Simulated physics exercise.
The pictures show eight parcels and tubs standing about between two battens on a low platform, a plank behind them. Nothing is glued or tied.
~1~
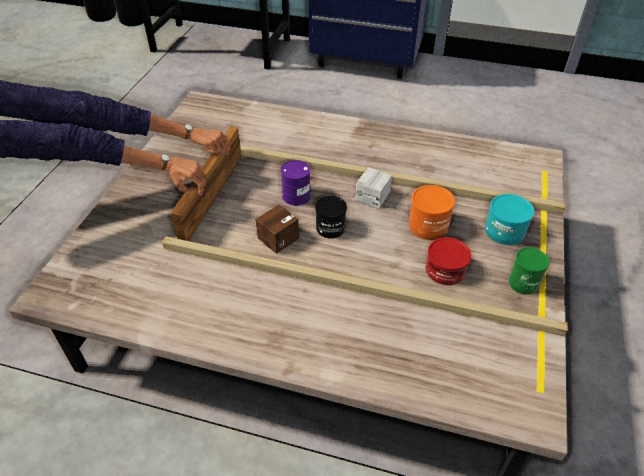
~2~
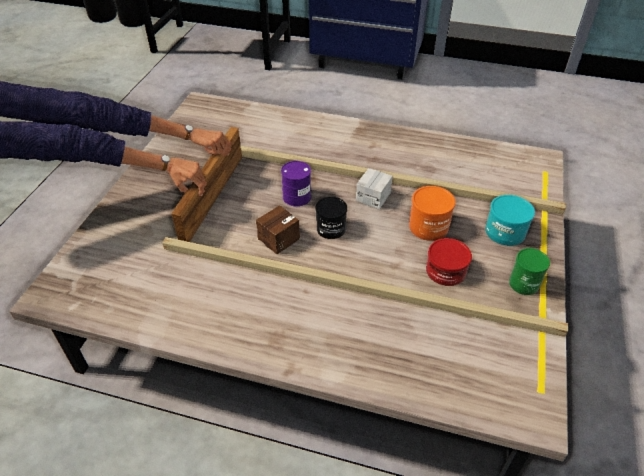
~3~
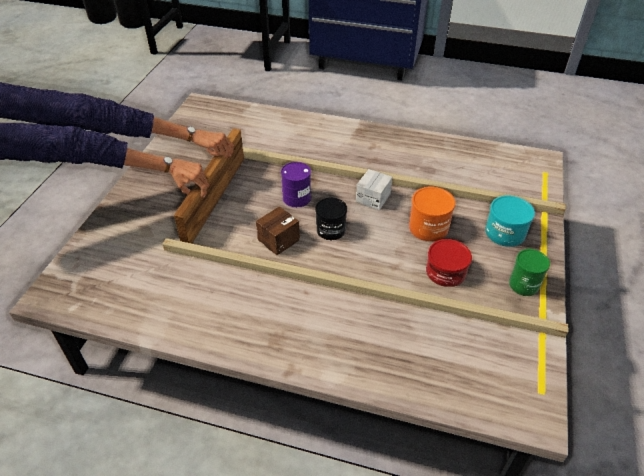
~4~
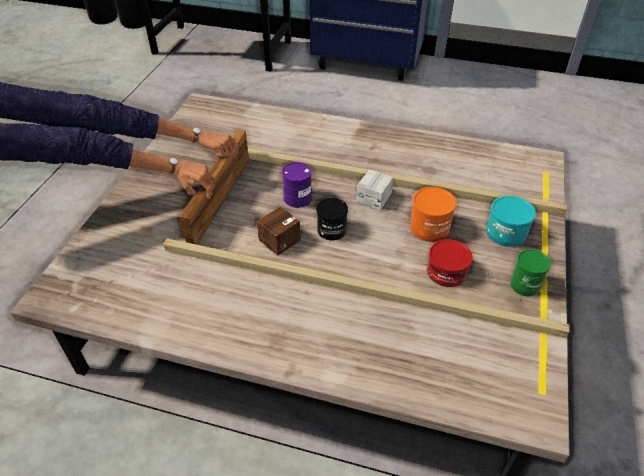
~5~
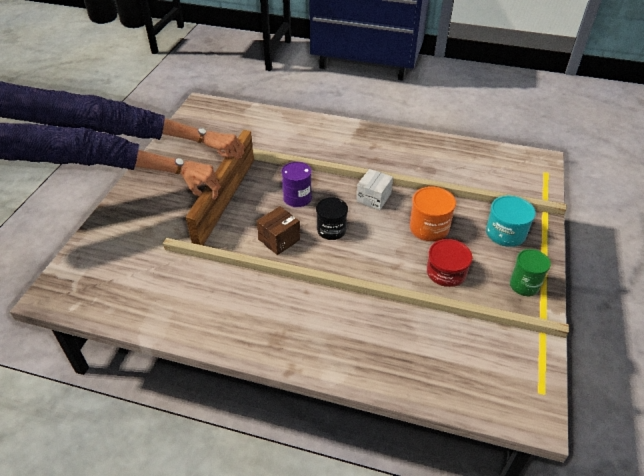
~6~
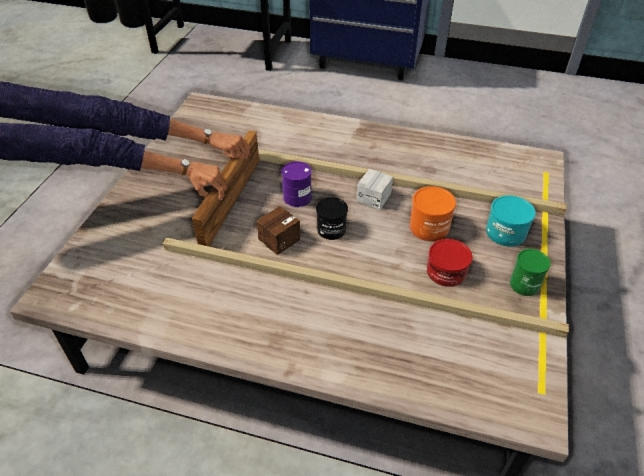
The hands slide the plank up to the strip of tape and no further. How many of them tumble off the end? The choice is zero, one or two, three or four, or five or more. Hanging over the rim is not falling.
Outcome: The number that fall off is three or four.
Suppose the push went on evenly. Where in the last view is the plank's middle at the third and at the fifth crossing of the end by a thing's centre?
First at (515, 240), next at (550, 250).
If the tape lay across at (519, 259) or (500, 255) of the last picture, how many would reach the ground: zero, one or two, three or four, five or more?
The falls would be either three or four; one or two.
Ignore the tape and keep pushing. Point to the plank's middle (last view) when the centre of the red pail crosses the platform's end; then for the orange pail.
About (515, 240), and (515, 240) for the other.
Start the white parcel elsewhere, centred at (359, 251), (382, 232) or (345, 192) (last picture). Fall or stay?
In that order, it tumbles off; is lost; stays on.
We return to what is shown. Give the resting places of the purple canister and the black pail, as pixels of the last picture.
The purple canister stops around (566, 235); the black pail around (565, 261).
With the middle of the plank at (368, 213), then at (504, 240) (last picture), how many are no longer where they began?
4 and 8.
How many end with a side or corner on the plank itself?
In contact: 4.
A little later, none off yet; green pail at rest near (529, 273); turquoise pail at rest near (510, 221); red pail at rest near (449, 263).
Next, none off yet; green pail at rest near (529, 273); turquoise pail shifted a little near (522, 222); red pail shifted about its own width near (478, 269).
When it is over, the number that fall off is three or four; down, orange pail, red pail, turquoise pail and green pail.
